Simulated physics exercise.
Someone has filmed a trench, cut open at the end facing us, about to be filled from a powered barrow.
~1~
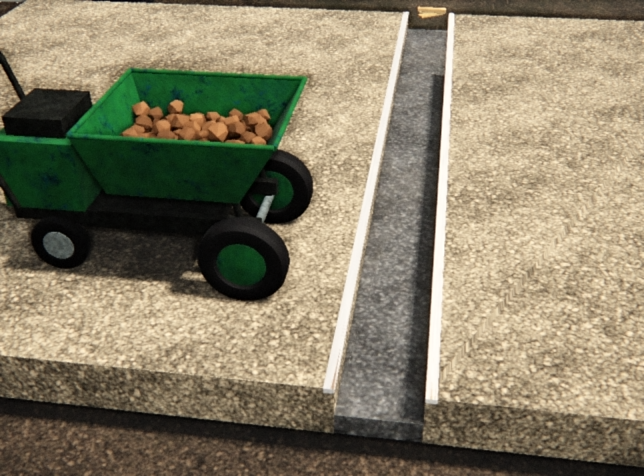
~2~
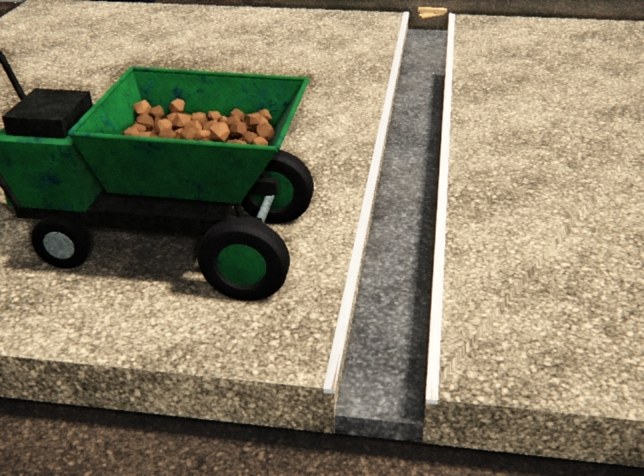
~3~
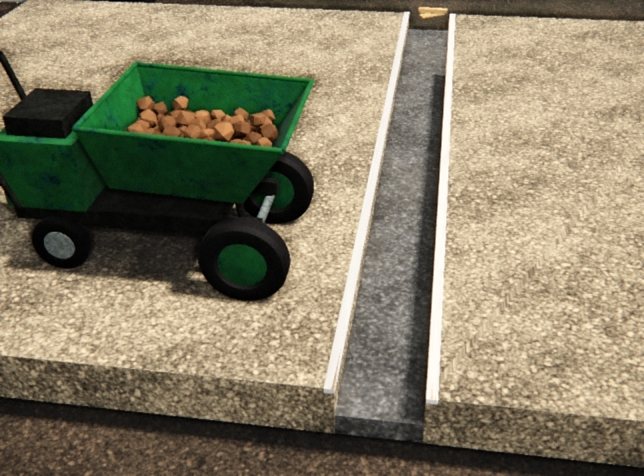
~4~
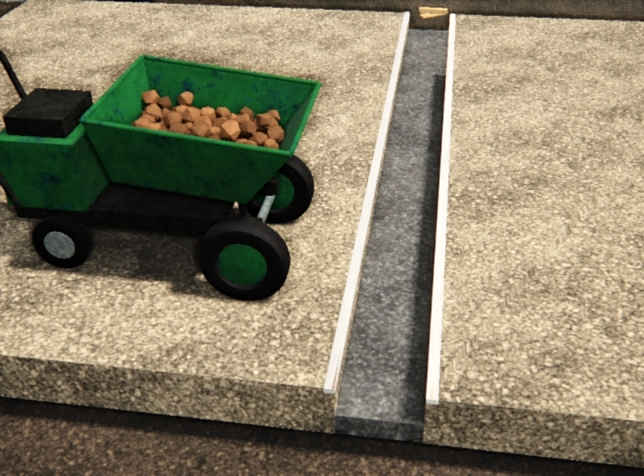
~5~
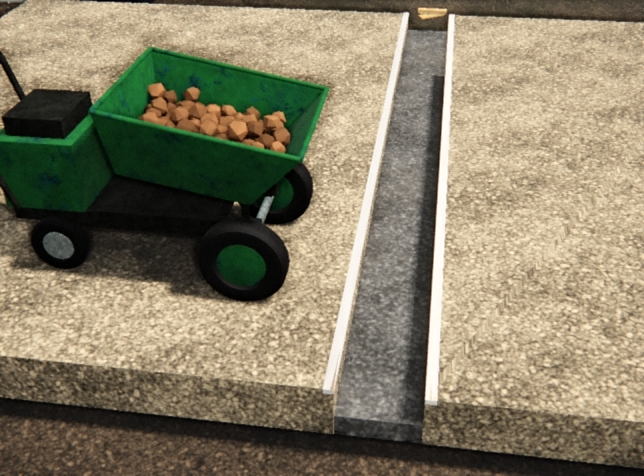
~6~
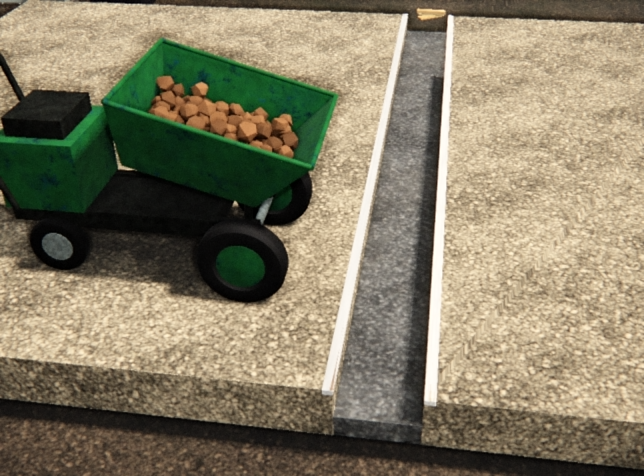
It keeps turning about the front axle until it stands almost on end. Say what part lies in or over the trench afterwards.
In the trench: More than half.
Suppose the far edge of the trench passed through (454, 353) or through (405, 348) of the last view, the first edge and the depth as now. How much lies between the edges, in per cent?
In turn 90 and 40 in a hundred.
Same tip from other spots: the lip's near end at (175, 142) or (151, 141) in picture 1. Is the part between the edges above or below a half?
First under half, then the smaller part.
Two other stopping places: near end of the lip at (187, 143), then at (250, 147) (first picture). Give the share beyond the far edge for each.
About 0 and 0 per cent.
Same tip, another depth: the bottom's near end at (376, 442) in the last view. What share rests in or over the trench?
It comes to 90 per cent or so.
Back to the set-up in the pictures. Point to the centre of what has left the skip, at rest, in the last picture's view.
Roughly at (409, 281).
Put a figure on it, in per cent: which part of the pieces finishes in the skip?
Near 0 %.
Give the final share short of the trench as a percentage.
Roughly 0 in a hundred.
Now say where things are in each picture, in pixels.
Lip of the skip (274, 149), level; top of the load (184, 144), clay clods; first edge of the trench (338, 340); far edge (434, 349), the trench over half as wide as the skip, and shallow for its width, in the first frame.
Lip of the skip (276, 149), level; top of the load (185, 144), in the second frame.
Lip of the skip (282, 151), tipped barely; top of the load (189, 142), in the third frame.
Lip of the skip (291, 155), tipped a little; top of the load (180, 135), in the fourth frame.
Lip of the skip (300, 160), tipped a little; top of the load (168, 129), in the fifth frame.
Lip of the skip (311, 168), tipped clearly; top of the load (176, 124); first edge of the trench (337, 342); far edge (433, 351), in the sixth frame.
Just after the last frame, skip tipped steeply; every one in the skip.
A moment on, skip tipped right over; the larger part in the skip; about a tenth in or heaped over the trench; just a few falling.
Further on, skip tipped right over; roughly a quarter in the skip; roughly two thirds in or heaped over the trench; about a tenth beyond it.
When it is over, skip tipped right over; just a few in the skip; the larger part in or heaped over the trench; roughly a quarter beyond it.
